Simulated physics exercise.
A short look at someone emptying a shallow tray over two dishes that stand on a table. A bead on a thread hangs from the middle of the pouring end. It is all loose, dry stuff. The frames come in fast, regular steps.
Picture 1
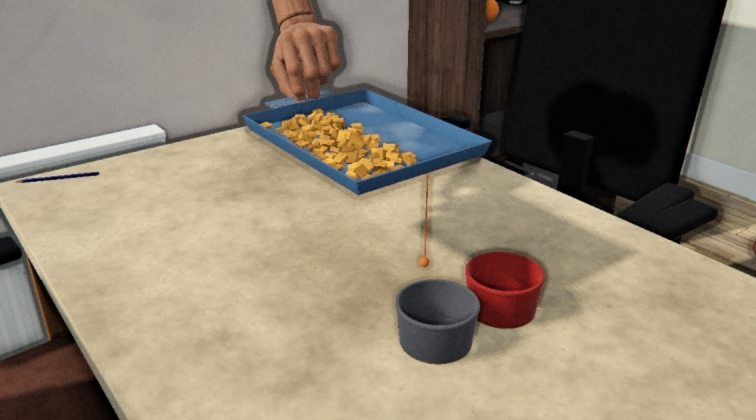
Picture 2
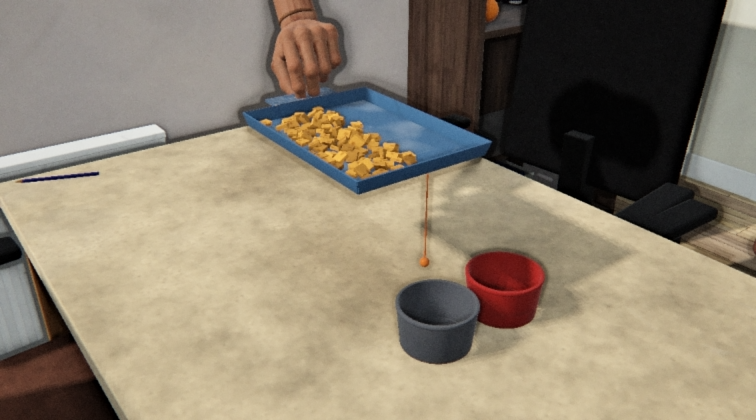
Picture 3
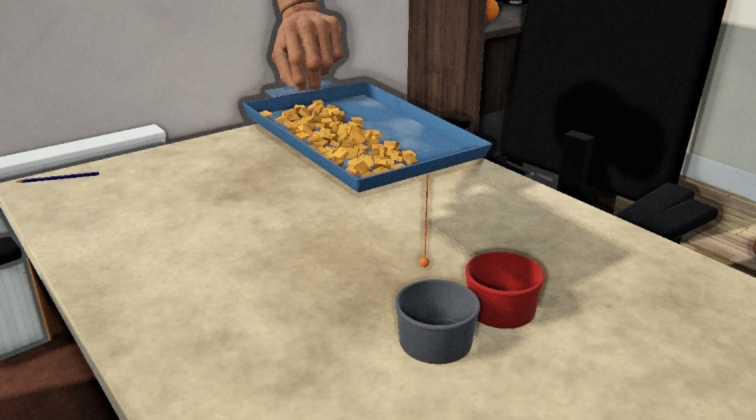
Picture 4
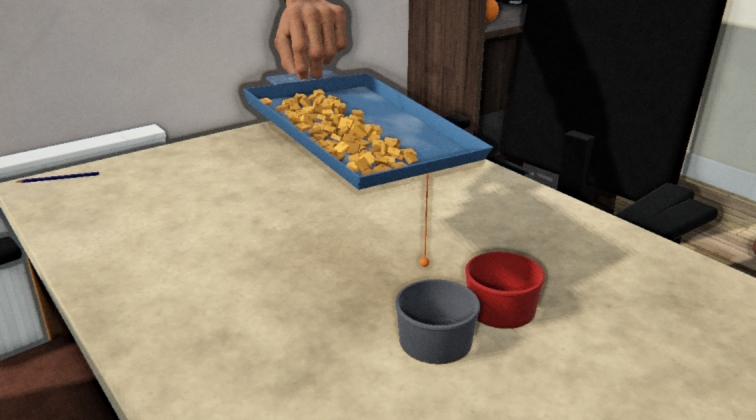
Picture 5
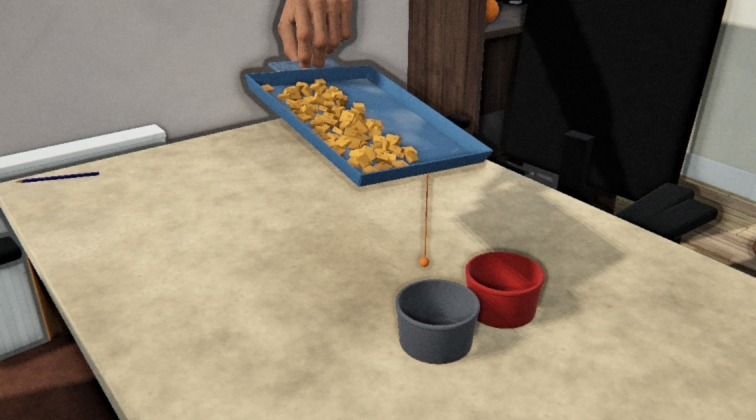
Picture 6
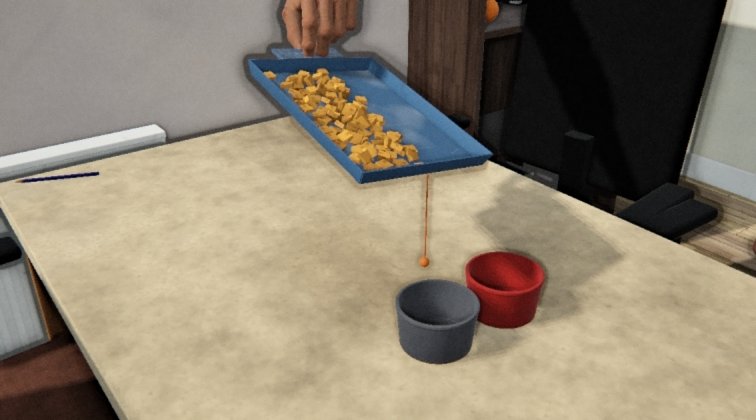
At first, a hand holds a blue tray of small golden pieces nearly level from side to side above a grey dish and a red one. Then the hand rises, steepening the tray and gradually tilting its near edge down to the right, while the pieces stay aboard and the hanging orange bead stays still.
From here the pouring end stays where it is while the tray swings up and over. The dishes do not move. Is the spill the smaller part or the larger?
They take less than half between them.
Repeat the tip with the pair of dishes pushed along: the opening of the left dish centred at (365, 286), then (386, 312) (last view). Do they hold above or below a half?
First under half, then under half.
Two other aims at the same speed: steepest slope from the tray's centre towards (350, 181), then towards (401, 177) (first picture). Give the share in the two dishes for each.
Near 0 % and 30 %.
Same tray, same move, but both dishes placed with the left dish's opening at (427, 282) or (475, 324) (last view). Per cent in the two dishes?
First some 60, then 0 per cent.
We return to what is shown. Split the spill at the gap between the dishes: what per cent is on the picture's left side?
About 70 per cent.
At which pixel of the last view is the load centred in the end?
Around (469, 290).
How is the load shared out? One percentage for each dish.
Left dish: 0 %, right dish: 30 %.
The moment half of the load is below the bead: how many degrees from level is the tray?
At some 105 degrees.
Soon, tray tipped steeply; nearly all on the tray; a stray few in the air.
A while on, tray tipped right over; about two thirds on the tray; a stray few in the left dish; about a quarter in the right dish; about a quarter outside both; a stray few in the air.
Towards the end, tray tipped past a quarter turn; a stray few in the left dish; about a quarter in the right dish; about two thirds outside both.
Finally, tray tipped past a quarter turn; a stray few in the left dish; about a quarter in the right dish; about two thirds outside both.
